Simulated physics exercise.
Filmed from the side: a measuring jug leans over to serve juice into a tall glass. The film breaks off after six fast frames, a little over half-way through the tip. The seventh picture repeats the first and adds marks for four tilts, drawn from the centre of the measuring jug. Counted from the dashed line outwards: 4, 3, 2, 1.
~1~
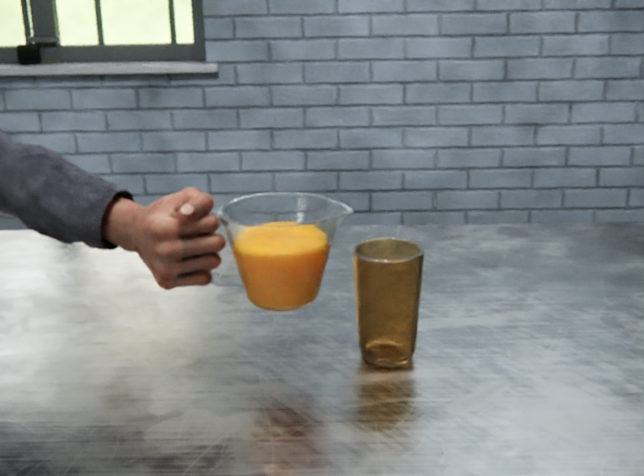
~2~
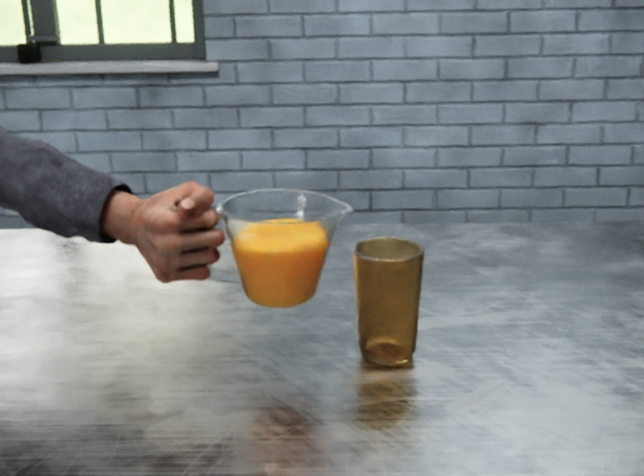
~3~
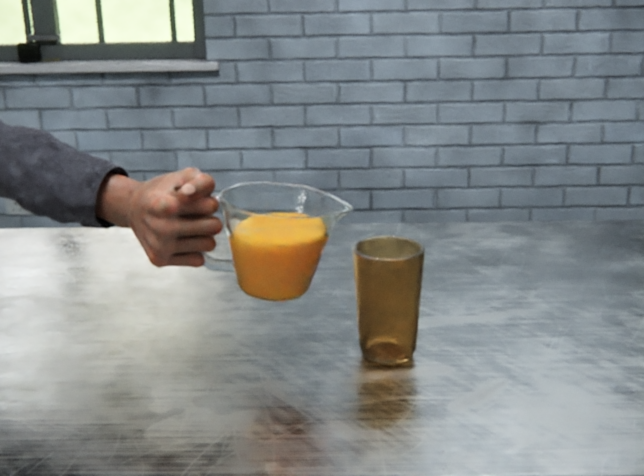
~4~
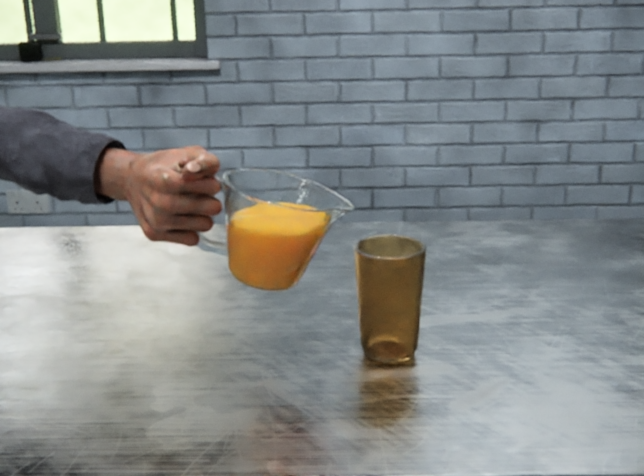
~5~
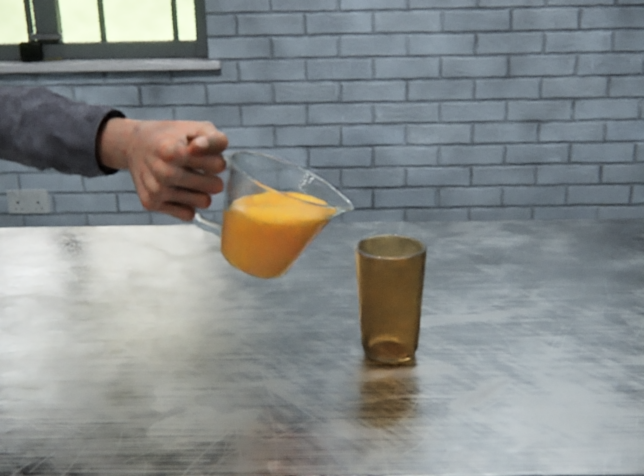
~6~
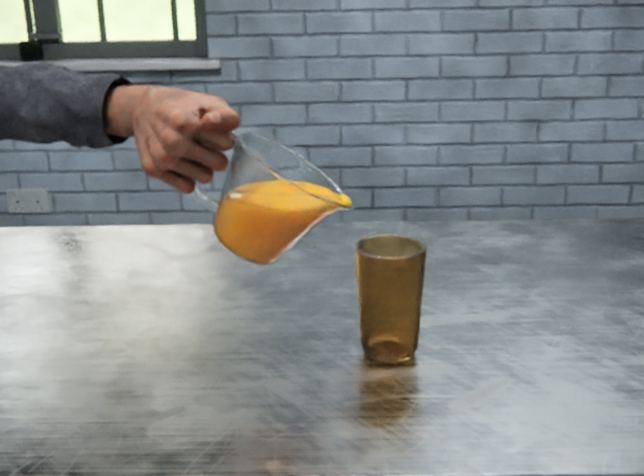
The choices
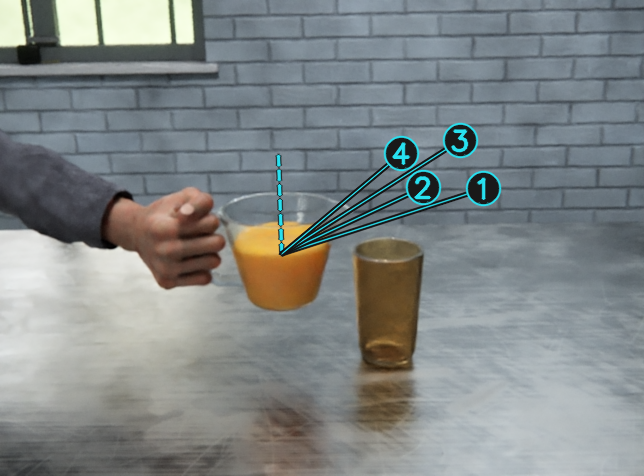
At first, a hand from the left holds a clear measuring jug of orange juice upright beside an empty amber glass on a metallic table. The hand then rises and tilts the jug steadily rightward, and the juice slides up to the spout while the glass stays still and empty.
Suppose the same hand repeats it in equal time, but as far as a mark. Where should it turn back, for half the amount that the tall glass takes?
The best line is 4.
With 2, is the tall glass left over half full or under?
Over half.
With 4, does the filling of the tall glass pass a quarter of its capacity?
Yes, clearly.
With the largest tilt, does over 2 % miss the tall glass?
Yes.
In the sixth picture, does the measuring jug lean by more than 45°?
No.
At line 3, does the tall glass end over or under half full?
Over.
In cyan, 1 at (466, 194); 2 at (408, 194); 3 at (446, 149); 4 at (388, 164).
With 1, the tall glass ends with about 86 % of what it can hold; 15 % of the juice is spilt.
With 2, the tall glass ends with about 83 % of what it can hold; 4 % of the juice is spilt.
With 3, the tall glass ends with about 68 % of what it can hold.
With 4, the tall glass ends with about 48 % of what it can hold.
